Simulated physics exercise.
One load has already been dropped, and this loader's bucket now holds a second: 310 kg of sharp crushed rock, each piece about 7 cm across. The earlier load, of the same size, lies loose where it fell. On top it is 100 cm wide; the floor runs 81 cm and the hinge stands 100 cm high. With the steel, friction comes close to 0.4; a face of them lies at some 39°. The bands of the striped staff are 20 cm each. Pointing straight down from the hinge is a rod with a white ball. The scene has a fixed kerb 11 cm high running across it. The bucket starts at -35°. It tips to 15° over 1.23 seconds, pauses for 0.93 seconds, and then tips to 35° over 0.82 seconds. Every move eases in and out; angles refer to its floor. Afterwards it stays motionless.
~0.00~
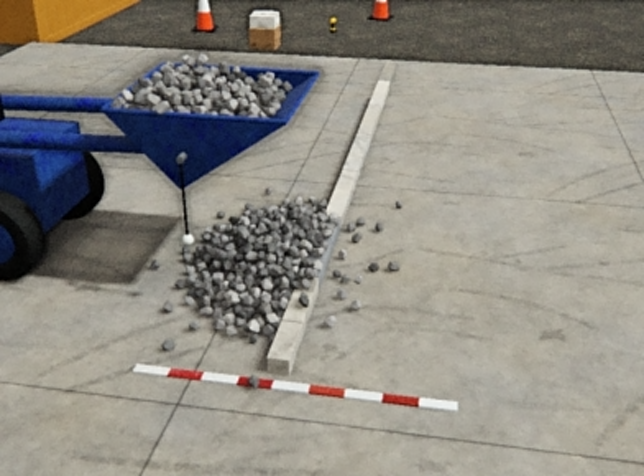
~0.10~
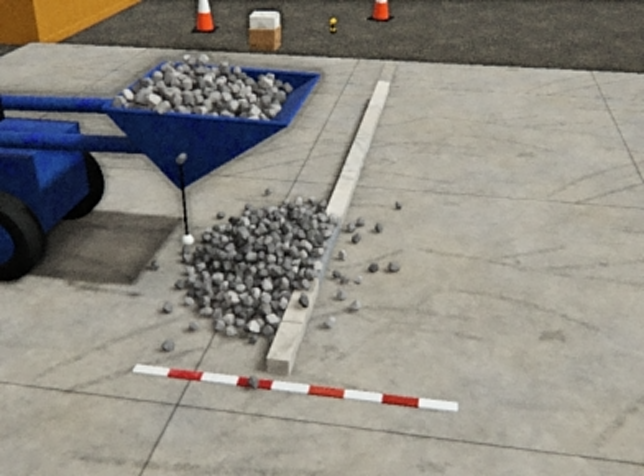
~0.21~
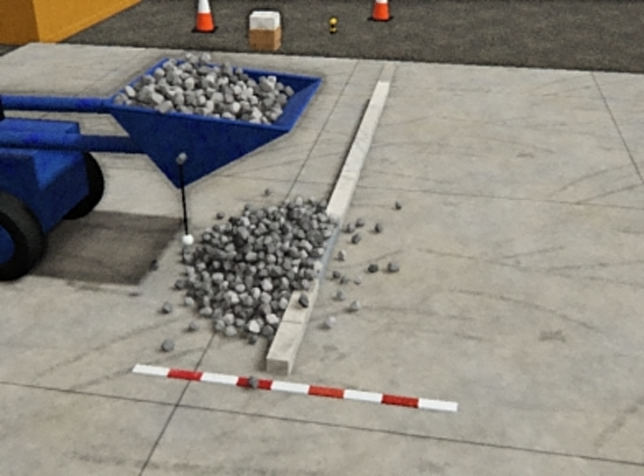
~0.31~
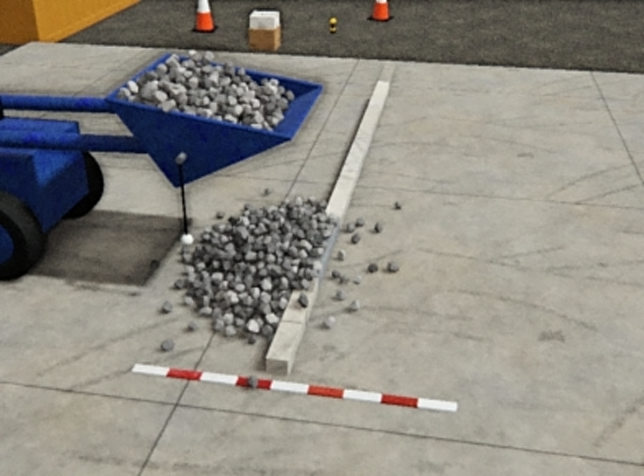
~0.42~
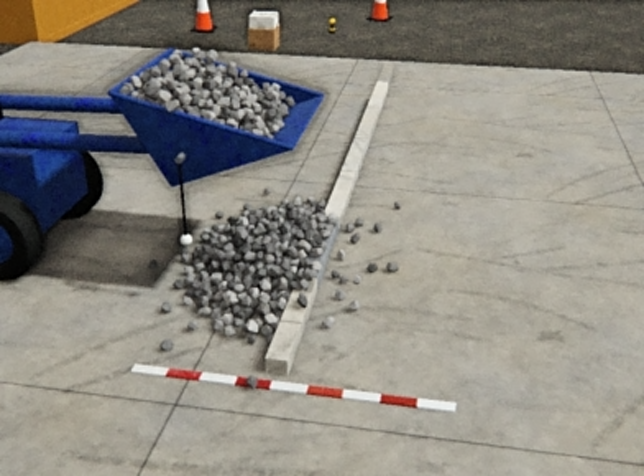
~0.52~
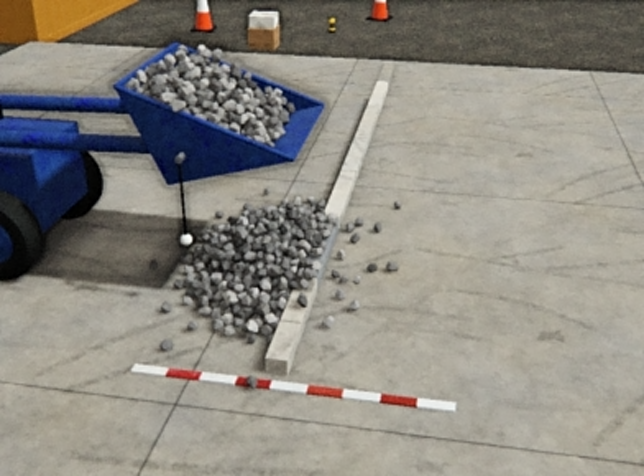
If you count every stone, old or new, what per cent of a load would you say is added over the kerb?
I would say about 65 per cent.
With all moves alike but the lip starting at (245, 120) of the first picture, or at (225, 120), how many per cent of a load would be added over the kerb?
Case one about 20 %, case two about 5 %.
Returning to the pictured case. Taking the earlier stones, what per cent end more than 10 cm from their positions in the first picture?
Some 0 percent, give or take.
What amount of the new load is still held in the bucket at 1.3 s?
Held: Around 100 % of the load.
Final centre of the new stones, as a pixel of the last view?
The middle lies near (338, 253) in the last picture.
After 0.9 s the floor is at 7°; in per cent of one load, 99 in the bucket, 98 on this side of the kerb, 2 over the kerb; the foremost stones are at (368, 263).
After 1.3 s the floor is at 15°; in per cent of one load, 98 in the bucket, 100 on this side of the kerb, 2 over the kerb; the foremost stones are at (368, 263).
After 3.4 s the floor is at 35°; in per cent of one load, 14 in the bucket, 136 on this side of the kerb, 50 over the kerb; the foremost stones are at (435, 272).
After 6.0 s the floor is at 35°; in per cent of one load, 0 in the bucket, 133 on this side of the kerb, 67 over the kerb; the foremost stones are at (451, 262). Net gain over the kerb, 65.
